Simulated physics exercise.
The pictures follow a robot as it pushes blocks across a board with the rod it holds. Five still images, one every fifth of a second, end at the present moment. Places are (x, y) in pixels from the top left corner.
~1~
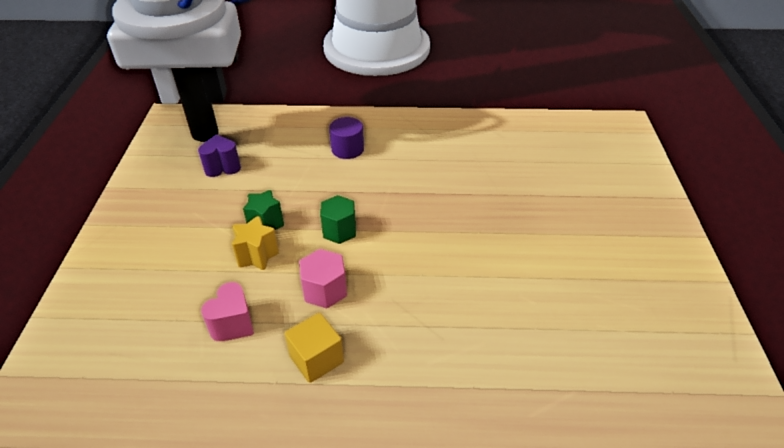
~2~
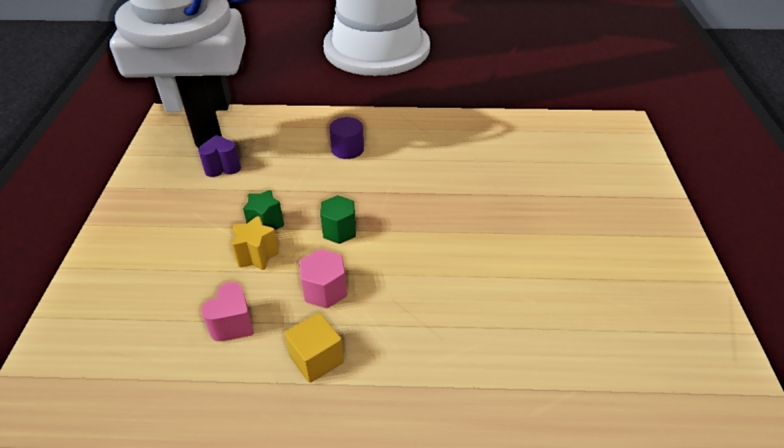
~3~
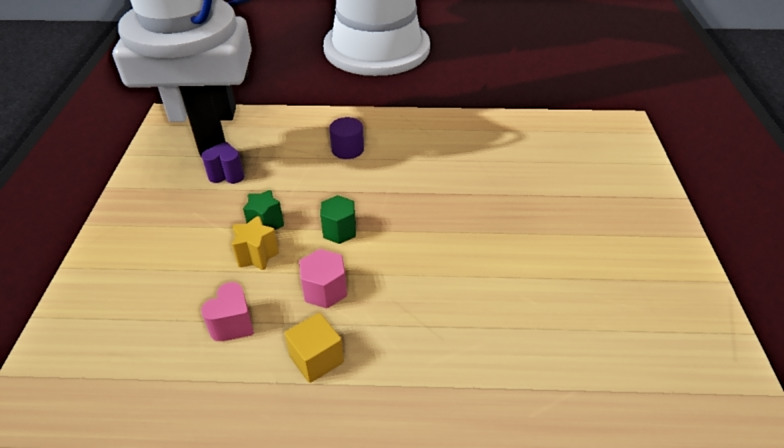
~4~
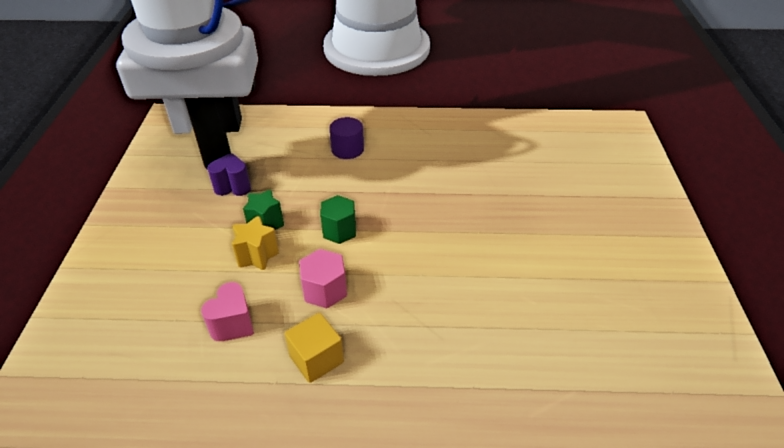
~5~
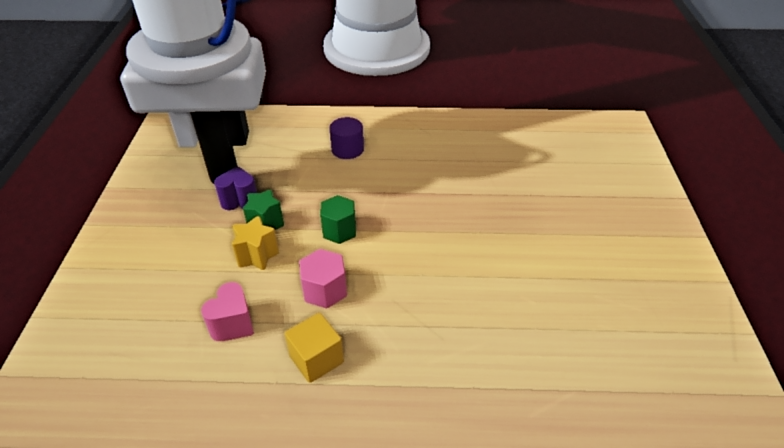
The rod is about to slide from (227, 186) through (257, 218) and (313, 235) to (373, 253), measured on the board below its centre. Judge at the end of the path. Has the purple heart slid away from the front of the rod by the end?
It seems so.
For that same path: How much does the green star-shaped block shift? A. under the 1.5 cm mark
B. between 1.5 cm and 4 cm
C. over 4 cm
(C)
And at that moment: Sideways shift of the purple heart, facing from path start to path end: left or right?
It shifts to the right.
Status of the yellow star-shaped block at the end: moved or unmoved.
Once the path is done, it is somewhere new.
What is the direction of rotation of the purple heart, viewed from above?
The block spins clockwise.
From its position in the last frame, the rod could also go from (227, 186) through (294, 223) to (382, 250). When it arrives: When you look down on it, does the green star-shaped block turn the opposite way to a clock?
Answer: Yes.
What follows on the original path. One third of the way, rod (256, 210); purple heart (263, 213), turned 20° clockwise; yellow star-shaped block (260, 242), turned 70° clockwise; green star-shaped block (292, 224), turned 55° anticlockwise.
Two thirds of the way, rod (312, 228); purple heart (291, 233), turned 55° clockwise; yellow star-shaped block (260, 253); green star-shaped block (323, 238), turned 65° anticlockwise; green hexagonal block (344, 207).
At the end, rod (372, 245); purple heart (292, 234), turned 60° clockwise; yellow star-shaped block (260, 254), turned 130° clockwise; green star-shaped block (330, 243), turned 25° anticlockwise; green hexagonal block (378, 205), turned 60° anticlockwise.
